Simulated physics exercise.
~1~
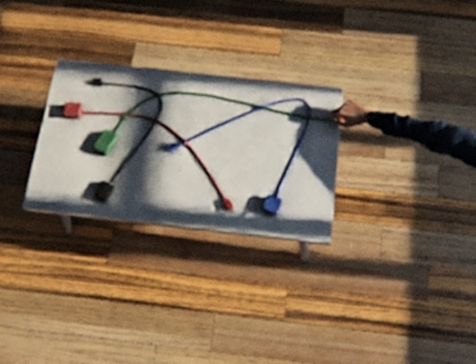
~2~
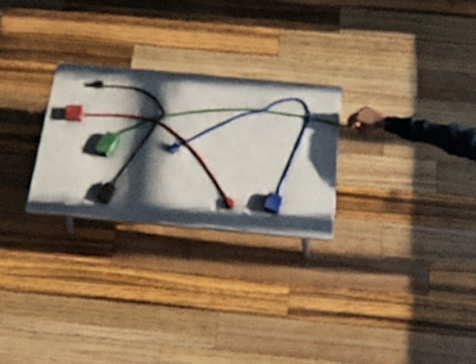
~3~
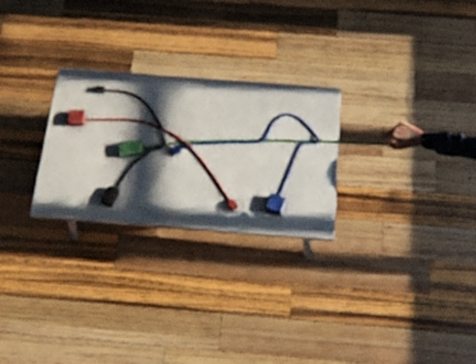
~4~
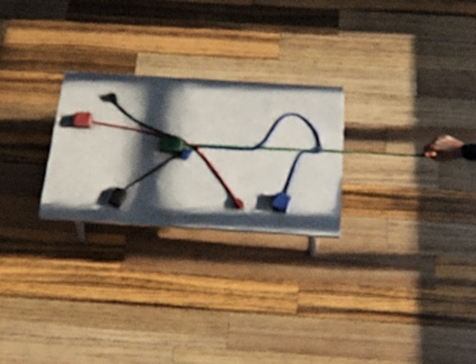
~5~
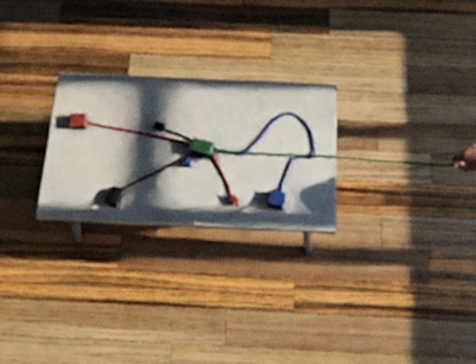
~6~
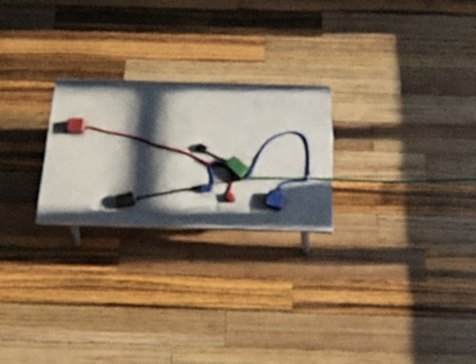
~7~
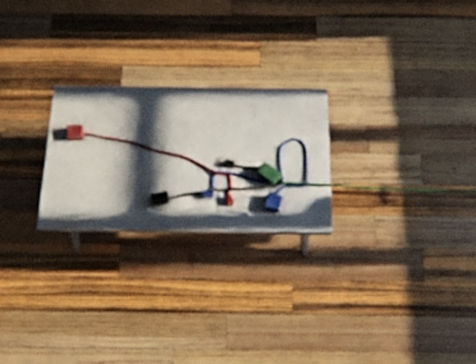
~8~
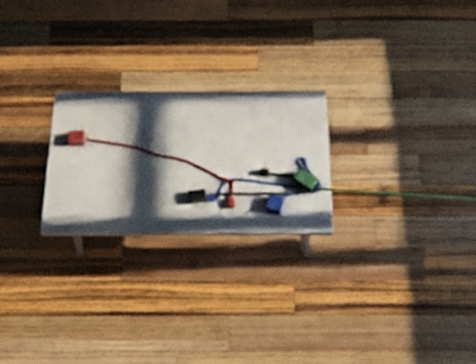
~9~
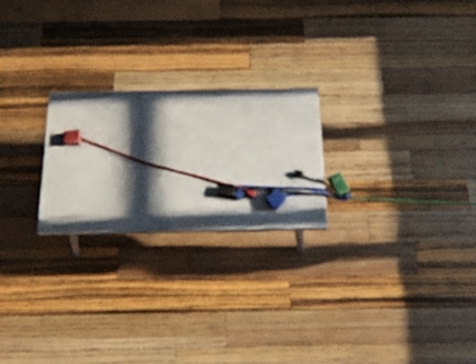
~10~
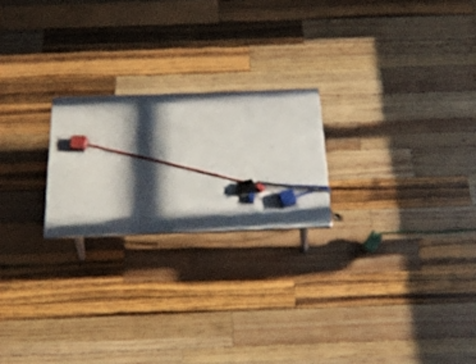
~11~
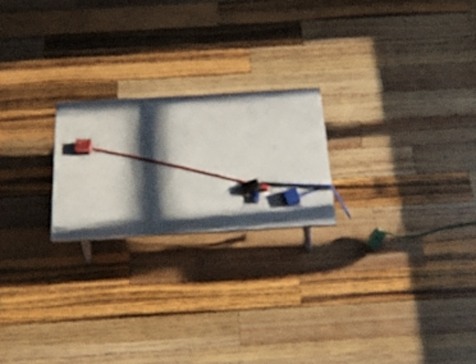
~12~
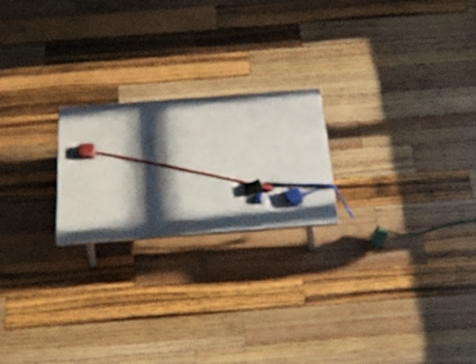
Hand pulling green cable rightward off a white table, its charger dropping over the edge and black charger dragged along, red charger staying.
